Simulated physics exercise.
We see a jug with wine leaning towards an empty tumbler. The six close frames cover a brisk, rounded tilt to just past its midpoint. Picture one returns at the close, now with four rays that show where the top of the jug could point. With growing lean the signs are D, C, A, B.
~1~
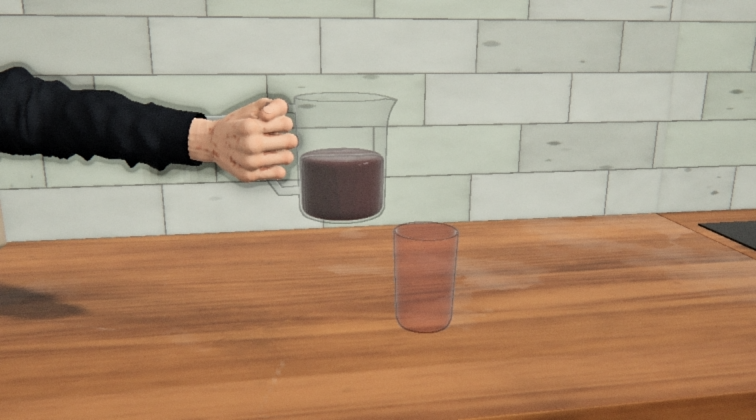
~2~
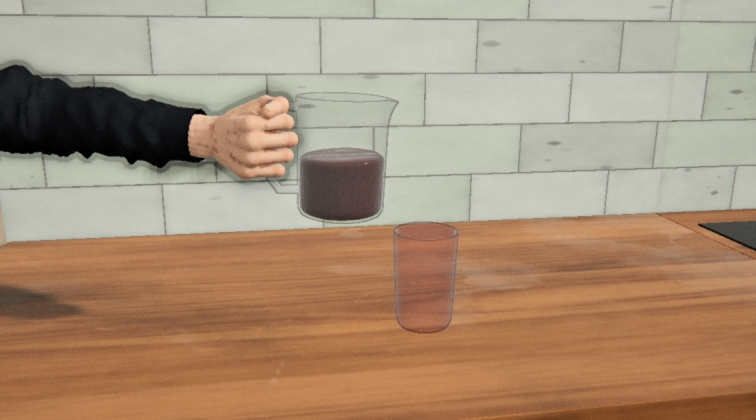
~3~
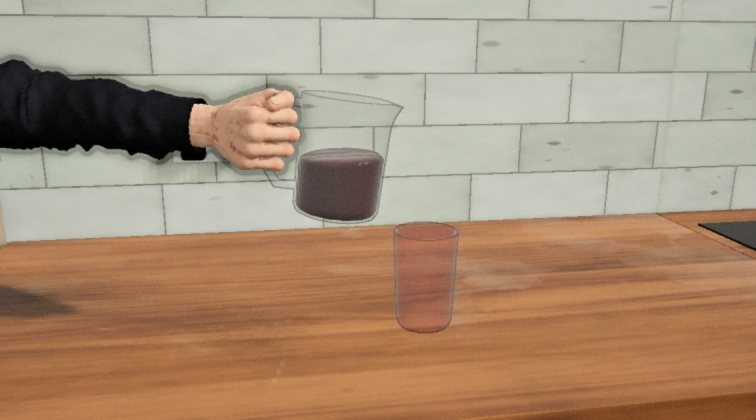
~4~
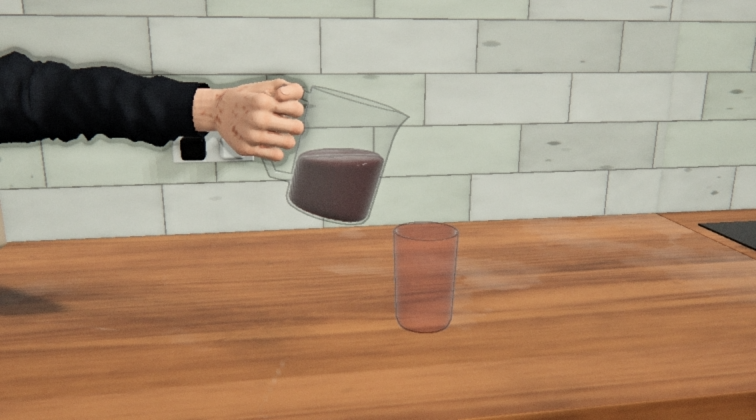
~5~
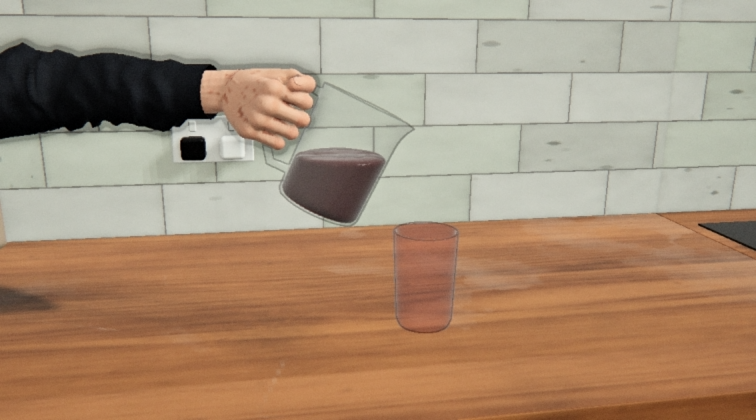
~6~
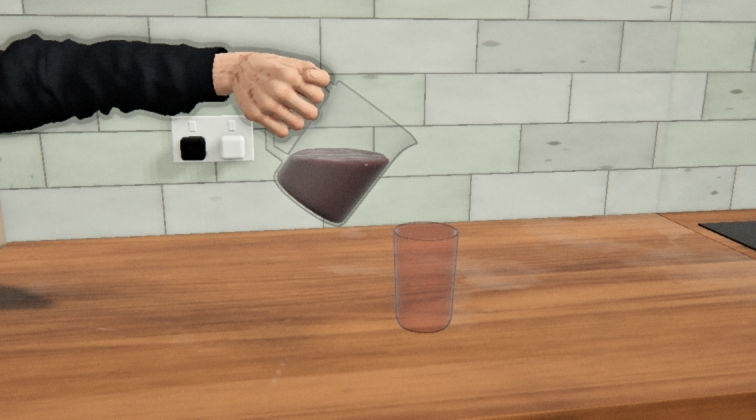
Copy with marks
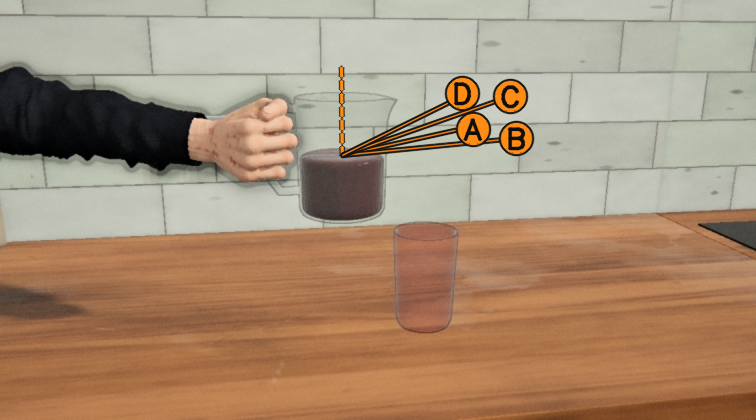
The footage shows a hand in a dark sleeve holding a clear jug of dark red wine upright near an empty reddish tumbler on a wooden counter, then tilting it steadily rightward, with no wine leaving the jug.
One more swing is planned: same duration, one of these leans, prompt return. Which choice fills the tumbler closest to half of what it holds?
The best tilt is A.
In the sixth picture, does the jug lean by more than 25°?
Yes.
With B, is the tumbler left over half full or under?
Over half.
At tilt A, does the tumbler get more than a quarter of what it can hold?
Yes, it does.
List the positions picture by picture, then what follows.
In the first frame, upright, lip at (395, 99); rim of the tumbler round (426, 230); nothing has left yet.
In the second frame, upright, lip at (397, 101); nothing has left yet.
In the third frame, tipped about 7°, lip at (402, 106); nothing has left yet.
In the fourth frame, tipped about 16°, lip at (408, 115); nothing has left yet.
In the fifth frame, tipped about 26°, lip at (413, 128); nothing has left yet.
In the sixth frame, tipped about 37°, lip at (416, 141); nothing has left yet.
On the marked copy, A at (455, 130); B at (499, 140); C at (494, 102); D at (448, 103).
With A, the tumbler ends with about 52 % of what it can hold; 5 % of the wine is spilt.
With B, the tumbler ends with about 70 % of what it can hold; 5 % of the wine is spilt.
With C, the tumbler ends with about 33 % of what it can hold; 6 % of the wine is spilt.
With D, the tumbler ends with about 19 % of what it can hold; 3 % of the wine is spilt.
